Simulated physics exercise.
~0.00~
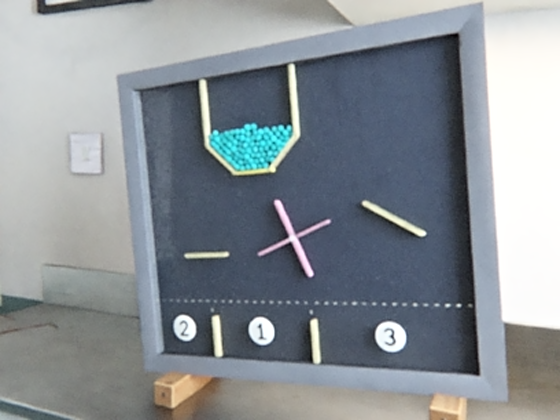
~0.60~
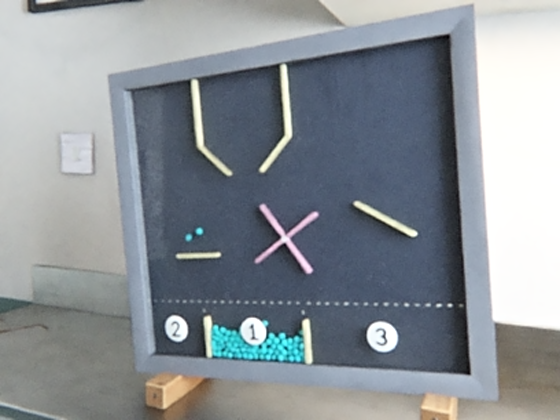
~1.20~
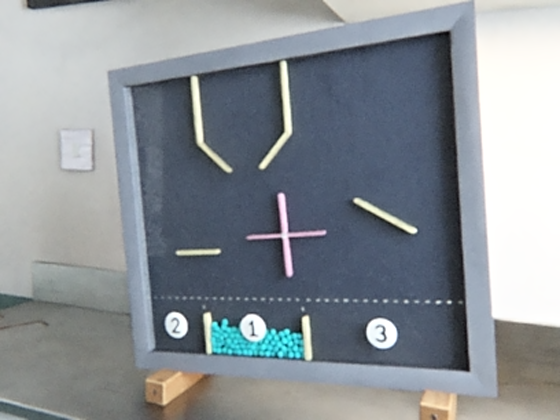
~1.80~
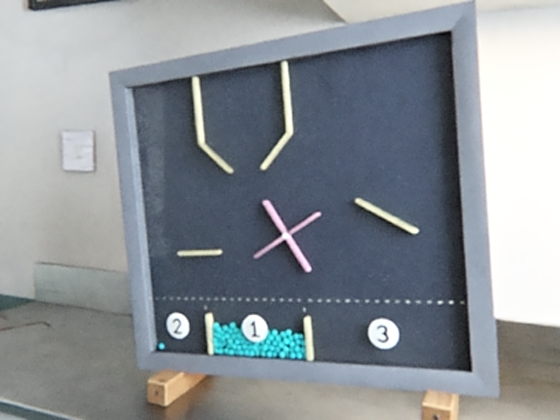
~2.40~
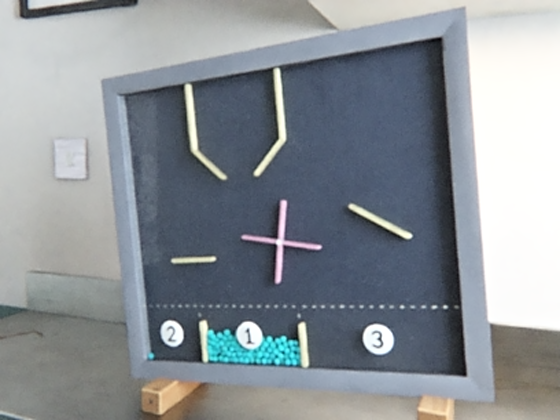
Inside an upright dark display case on a counter, small turquoise beads dropped from a hopper past a turning pink cross and piled up in the middle bin, while a couple that lingered above a short ledge on the left came down too.
